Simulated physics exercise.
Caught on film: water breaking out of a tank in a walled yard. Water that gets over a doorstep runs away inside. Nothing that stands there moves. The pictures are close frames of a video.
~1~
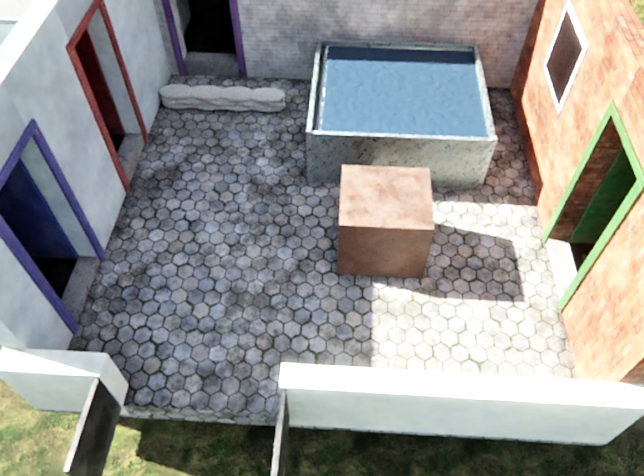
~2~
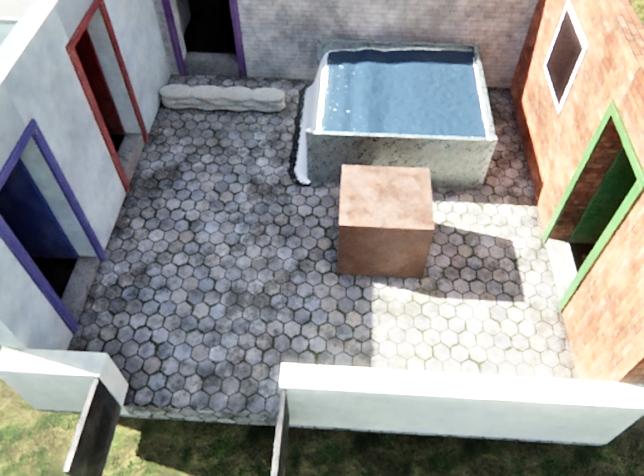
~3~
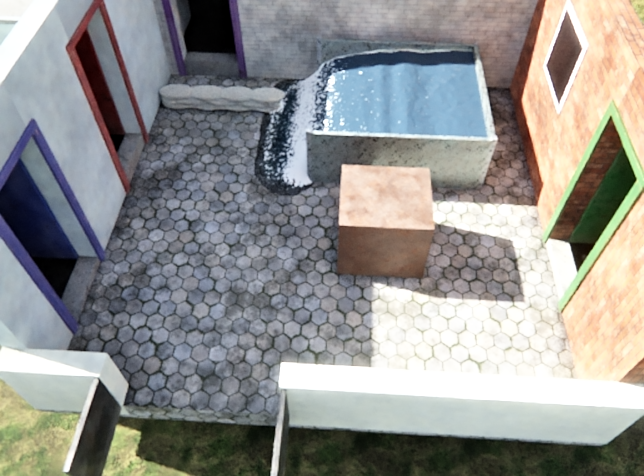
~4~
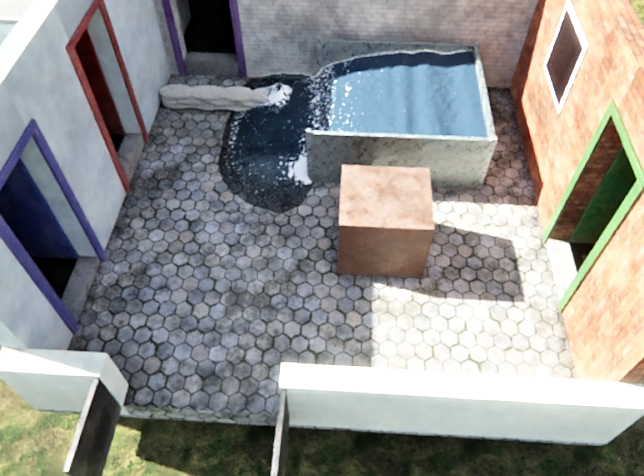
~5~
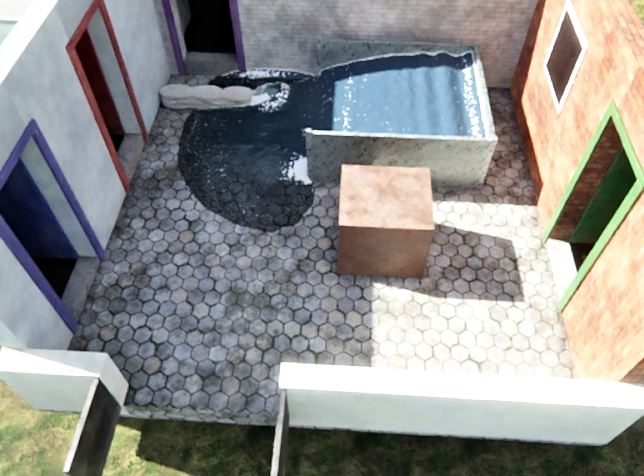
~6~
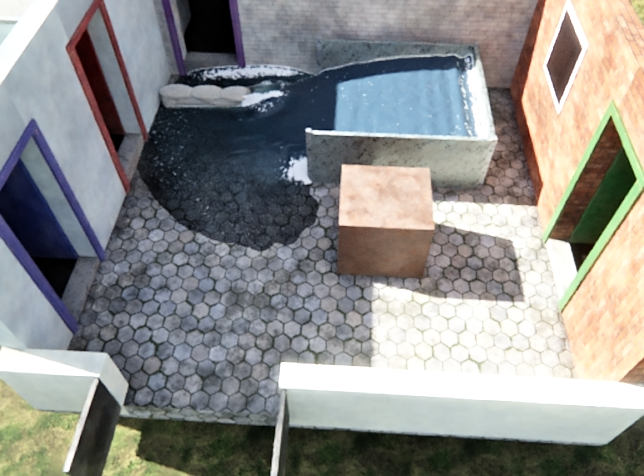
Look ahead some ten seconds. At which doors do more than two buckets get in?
In the end: The purple door lets in a lot; the blue door lets in a lot; the green door admits no more than that; the red door lets in a lot.
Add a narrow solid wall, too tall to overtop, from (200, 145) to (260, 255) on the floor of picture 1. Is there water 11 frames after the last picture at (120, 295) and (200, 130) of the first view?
One after the other: Awash, under water.
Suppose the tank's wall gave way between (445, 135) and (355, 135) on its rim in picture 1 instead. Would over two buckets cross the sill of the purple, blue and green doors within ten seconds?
My reading: Purple is under; blue is over; green takes more.
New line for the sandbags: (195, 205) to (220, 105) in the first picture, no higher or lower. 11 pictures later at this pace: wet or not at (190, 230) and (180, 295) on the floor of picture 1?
In that order: Covered, awash.
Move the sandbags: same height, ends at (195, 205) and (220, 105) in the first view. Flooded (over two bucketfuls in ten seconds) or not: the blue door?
My reading: Blue is over.
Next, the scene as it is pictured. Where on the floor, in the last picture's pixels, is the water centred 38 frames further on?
Near (315, 193).
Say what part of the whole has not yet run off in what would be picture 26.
About 86 per cent.
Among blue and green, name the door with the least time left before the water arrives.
That is the blue door.
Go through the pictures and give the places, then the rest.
Still water in the open tank at (398, 90), in the first frame.
The front is at (307, 184), out from the gap at (317, 117), in the second frame.
Water pours out at (317, 118) and has run to (280, 189), in the third frame.
The front is at (248, 197), out from the gap at (317, 120), in the fourth frame.
The front is at (221, 77), out from the gap at (317, 121), in the fifth frame.
The front is at (141, 158), out from the gap at (317, 121), in the sixth frame.
A moment on, water covers 40 % of the floor; the purple door wet at the sill, nothing in, the blue door not reached, the green door not reached, the red door over two buckets in.
Next, water covers 45 % of the floor; the purple door over two buckets in, the blue door wet at the sill, nothing in, the green door not reached, the red door far over two buckets in.
Then, water covers 55 % of the floor; the purple door far over two buckets in, the blue door under two buckets in, the green door not reached, the red door far over two buckets in.
Later, water covers 90 % of the floor; the purple door far over two buckets in, the blue door over two buckets in, the green door wet at the sill, nothing in, the red door far over two buckets in.
In the end, water covers 95 % of the floor; the purple door far over two buckets in, the blue door over two buckets in, the green door under two buckets in, the red door far over two buckets in.
